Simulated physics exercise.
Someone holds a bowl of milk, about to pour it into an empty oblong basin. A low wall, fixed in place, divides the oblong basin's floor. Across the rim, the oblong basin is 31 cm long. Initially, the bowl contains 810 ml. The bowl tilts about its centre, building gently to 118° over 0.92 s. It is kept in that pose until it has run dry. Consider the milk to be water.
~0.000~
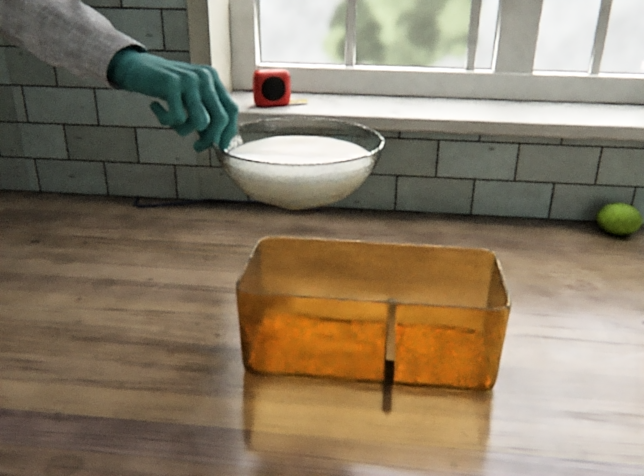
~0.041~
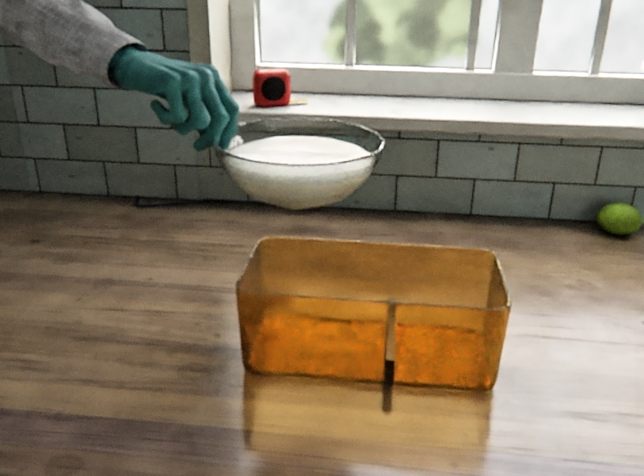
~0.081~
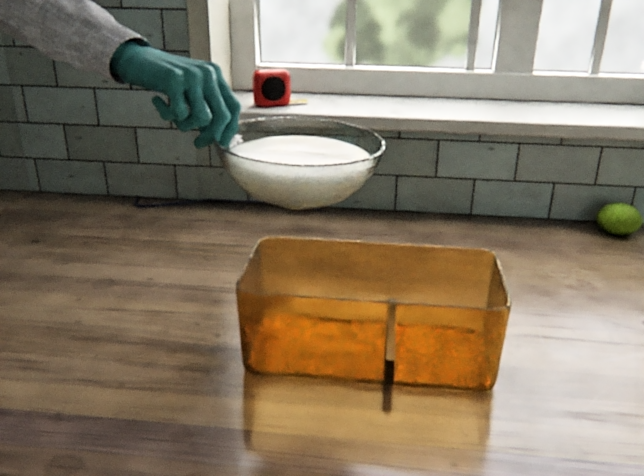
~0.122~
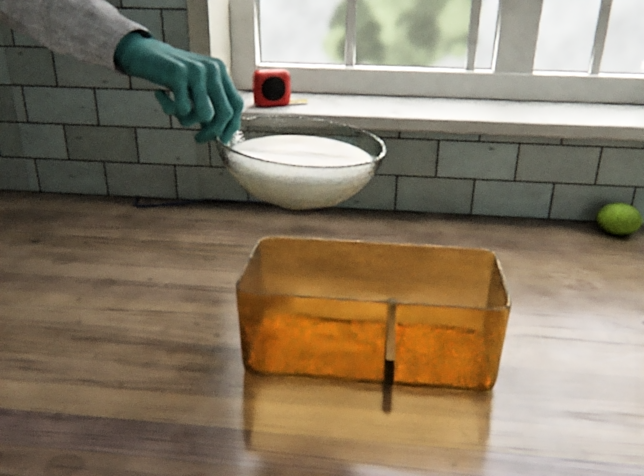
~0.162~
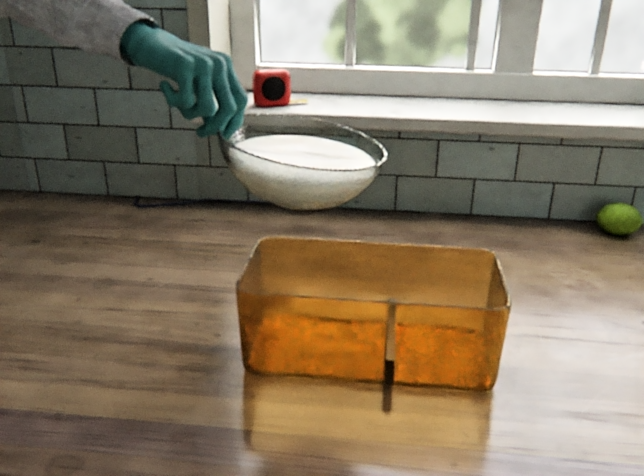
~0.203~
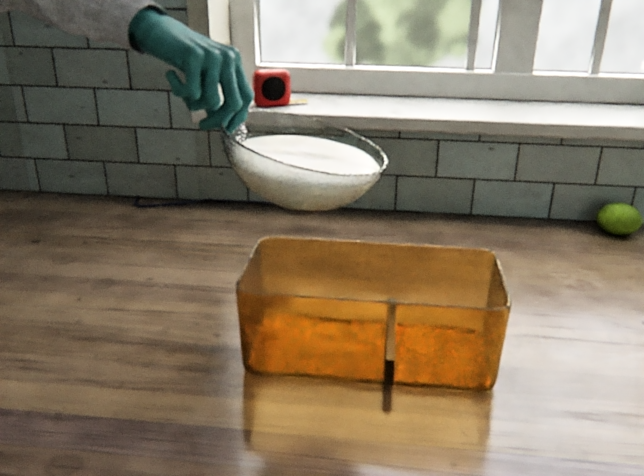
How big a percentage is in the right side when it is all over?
Roughly 50 per cent is in the right side.
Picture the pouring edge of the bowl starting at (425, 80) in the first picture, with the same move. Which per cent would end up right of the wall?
55 %.
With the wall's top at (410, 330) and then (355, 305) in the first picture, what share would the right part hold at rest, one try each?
I'd put it at about 40 per cent for the first and about 90 per cent for the second.
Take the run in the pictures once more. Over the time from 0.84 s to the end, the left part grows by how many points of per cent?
12 %.
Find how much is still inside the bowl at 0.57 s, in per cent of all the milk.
16 %.
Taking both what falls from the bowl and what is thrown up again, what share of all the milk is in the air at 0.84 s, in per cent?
I'd say some 7 per cent is in the air.
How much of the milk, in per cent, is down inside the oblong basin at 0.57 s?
About 44%.
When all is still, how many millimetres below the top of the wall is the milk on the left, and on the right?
For the left, around 18 mm; for the right, around 10 mm.
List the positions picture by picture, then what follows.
The first picture shows tilt 0°; pouring edge (383, 144); surface from (226, 151) to (374, 158); the oblong basin's rim runs from (248, 263) to (503, 279); the wall's top is at (391, 328).
The second picture shows tilt 1°; pouring edge (383, 145); surface from (227, 151) to (374, 159).
The third picture shows tilt 2°; pouring edge (384, 148); surface from (227, 150) to (375, 160).
The fourth picture shows tilt 5°; pouring edge (385, 152); surface from (228, 149) to (376, 162).
The fifth picture shows tilt 9°; pouring edge (386, 157); surface from (230, 147) to (378, 164).
The sixth picture shows tilt 14°; pouring edge (386, 164); surface from (233, 147) to (380, 166).
By 0.57 s the tilt is 80° and 16 per cent is still to pour, 2 is left of the wall and 43 right of it.
By 0.84 s the tilt is 116° and 0 per cent is still to pour, 35 is left of the wall and 57 right of it.
By 1.12 s the tilt is 118° and 0 per cent is still to pour, 45 is left of the wall and 53 right of it.
By 1.42 s the tilt is 118° and 0 per cent is still to pour, 47 is left of the wall and 51 right of it.
At rest 48 per cent lies left of the wall, 50 right of it and 2 outside.
